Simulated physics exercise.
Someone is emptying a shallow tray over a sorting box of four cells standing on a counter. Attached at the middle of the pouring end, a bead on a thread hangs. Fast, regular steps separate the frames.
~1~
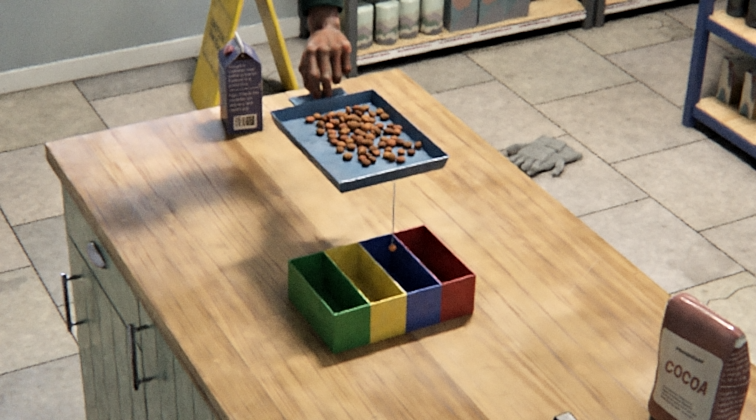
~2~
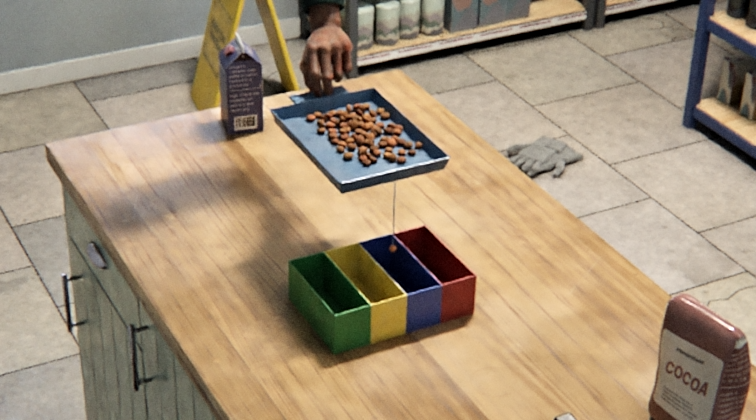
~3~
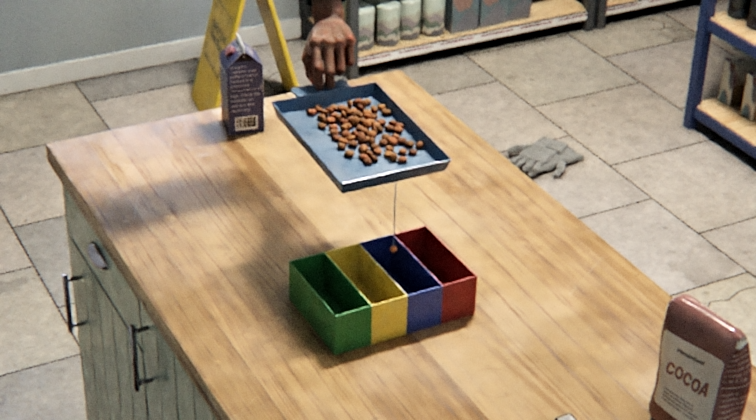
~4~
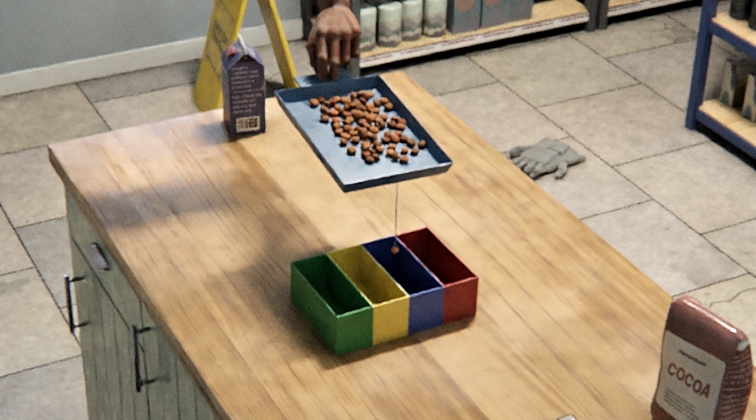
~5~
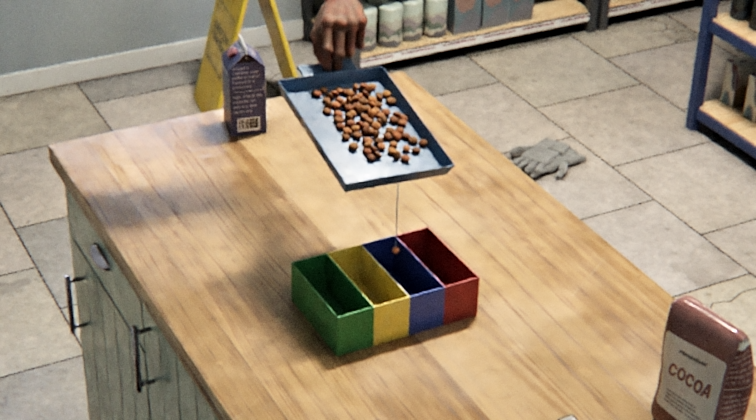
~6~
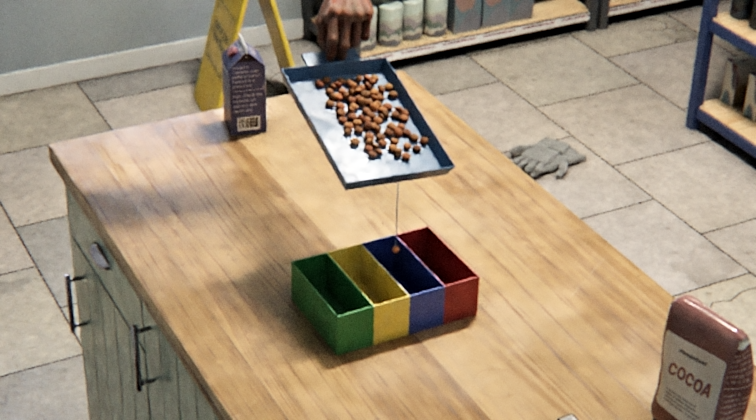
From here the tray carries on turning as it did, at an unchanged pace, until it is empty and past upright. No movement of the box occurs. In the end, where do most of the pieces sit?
Most sit in the red cell.
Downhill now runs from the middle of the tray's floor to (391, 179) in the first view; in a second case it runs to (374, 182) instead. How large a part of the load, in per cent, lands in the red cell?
First heading 30 %, second heading 0 %.
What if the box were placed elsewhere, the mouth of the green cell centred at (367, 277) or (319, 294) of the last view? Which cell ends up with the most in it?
In order of the tries: The blue one and the cell in red.
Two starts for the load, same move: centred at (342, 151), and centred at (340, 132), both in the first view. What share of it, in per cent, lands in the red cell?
It would be 60 in a hundred, and then 60 in a hundred.
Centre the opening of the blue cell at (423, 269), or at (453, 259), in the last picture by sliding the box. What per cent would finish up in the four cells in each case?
The first comes to 100 percent and the second to 100 percent.
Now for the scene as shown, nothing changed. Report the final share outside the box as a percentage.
About 30 %.
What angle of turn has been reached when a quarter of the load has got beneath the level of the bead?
It's turned some 75 degrees by then.
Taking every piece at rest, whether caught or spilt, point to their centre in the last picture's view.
Close to (449, 298) in the last picture.
Just after the last frame, tray tipped steeply; the larger part on the tray; about a tenth falling or outside the box.
A moment on, tray tipped right over; roughly a quarter on the tray; roughly a third in the red cell; about a tenth in the blue cell; roughly a third falling or outside the box.
Further on, tray tipped past a quarter turn; roughly half in the red cell; about a tenth in the blue cell; roughly a quarter falling or outside the box.
When it is over, tray tipped past a quarter turn; roughly half in the red cell; about a tenth in the blue cell; not one in the green cell; not one in the yellow cell; roughly a quarter outside the box.
